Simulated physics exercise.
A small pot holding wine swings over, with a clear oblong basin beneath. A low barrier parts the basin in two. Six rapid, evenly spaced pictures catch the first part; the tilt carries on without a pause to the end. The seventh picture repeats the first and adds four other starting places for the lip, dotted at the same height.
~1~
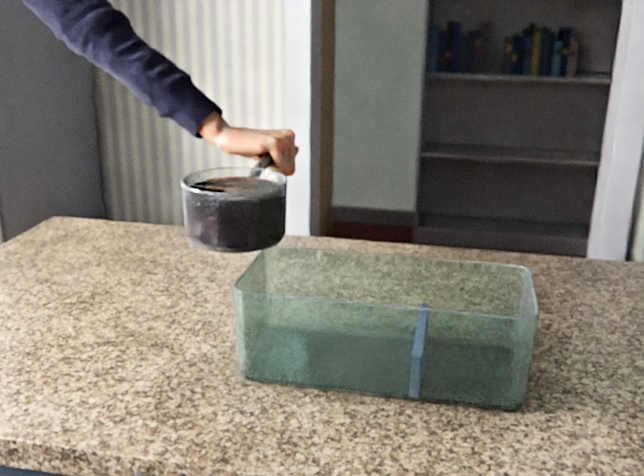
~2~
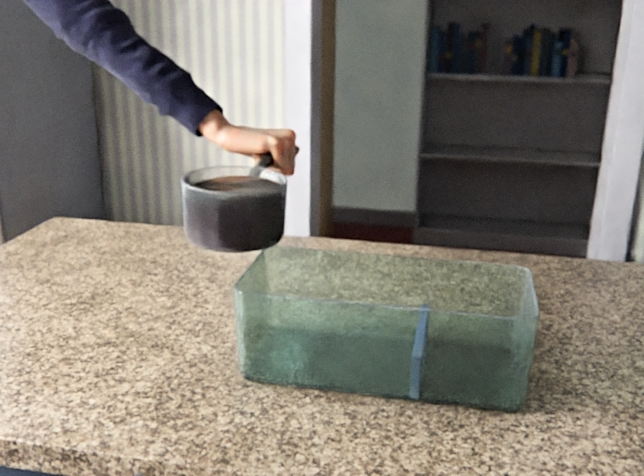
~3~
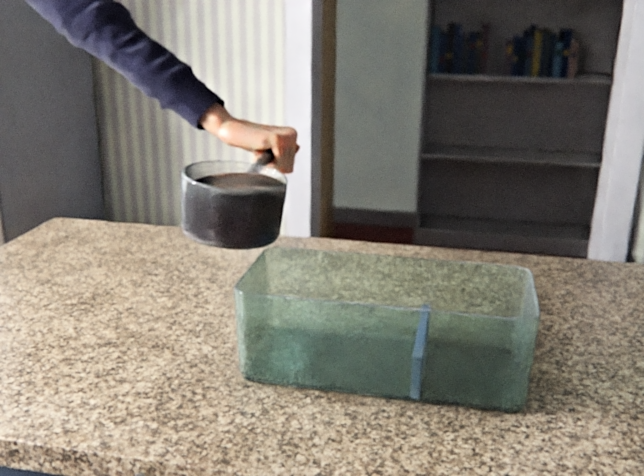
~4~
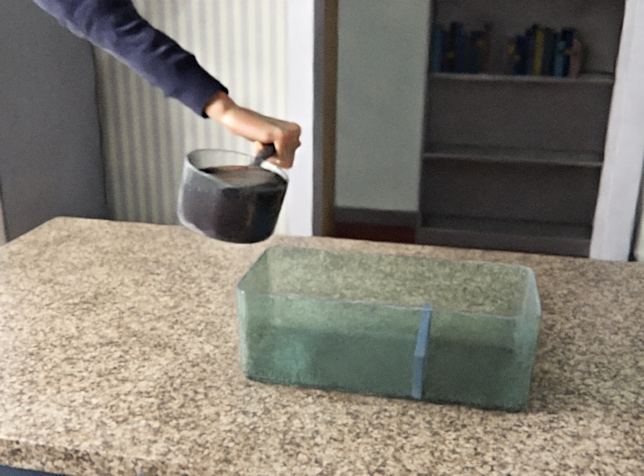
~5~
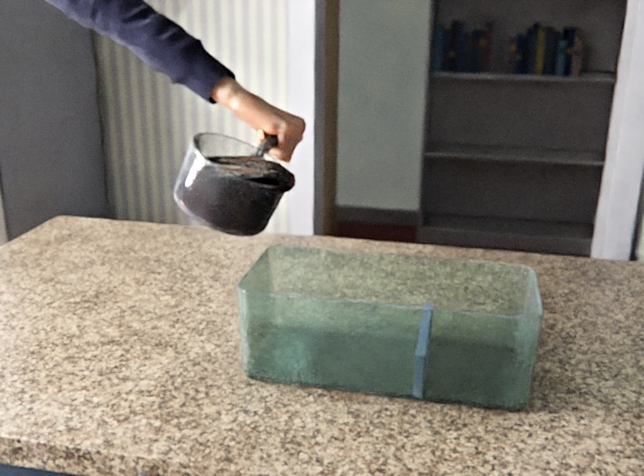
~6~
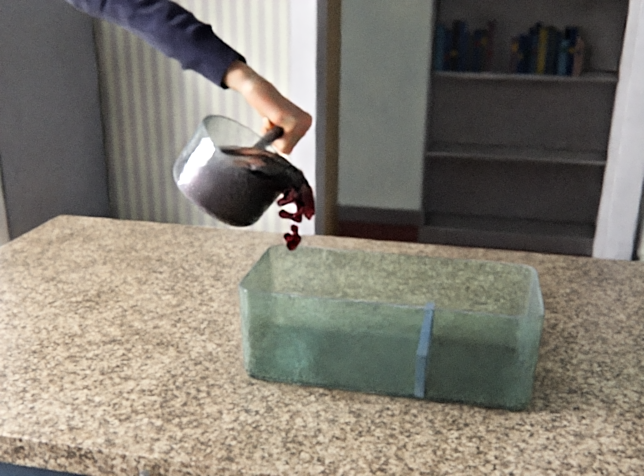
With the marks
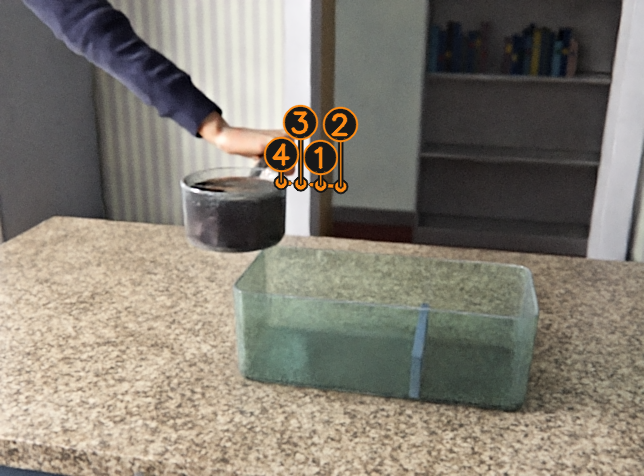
A hand held a small clear pot of dark wine above a greenish glass basin with a low divider, then gradually tilted it to the right until dark red liquid came over the lip.
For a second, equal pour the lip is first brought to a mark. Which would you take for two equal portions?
2 works best here.
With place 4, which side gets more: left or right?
The left side.
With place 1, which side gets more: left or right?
The left one.
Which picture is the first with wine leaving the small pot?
Picture 5.
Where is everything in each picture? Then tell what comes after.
Upright, lip at (283, 182); basin from (240, 374) to (524, 407); top of the wall at (421, 328); nothing has left yet.
Upright, lip at (283, 183); nothing has left yet.
Tipped about 7°, lip at (284, 183); nothing has left yet.
Tipped about 14°, lip at (286, 183); nothing has left yet.
Tipped about 25°, lip at (287, 182); wine is over the lip, down to (287, 182).
Tipped about 37°, lip at (288, 181); wine is over the lip, down to (294, 245).
On the marked copy, 1 at (320, 185); 2 at (340, 186); 3 at (300, 184); 4 at (281, 182).
If 1 is chosen, about 89 % ends left of the wall and 9 % right of it.
If 2 is chosen, about 49 % ends left of the wall and 50 % right of it.
If 3 is chosen, about 96 % ends left of the wall and 3 % right of it.
If 4 is chosen, about 95 % ends left of the wall and 3 % right of it.
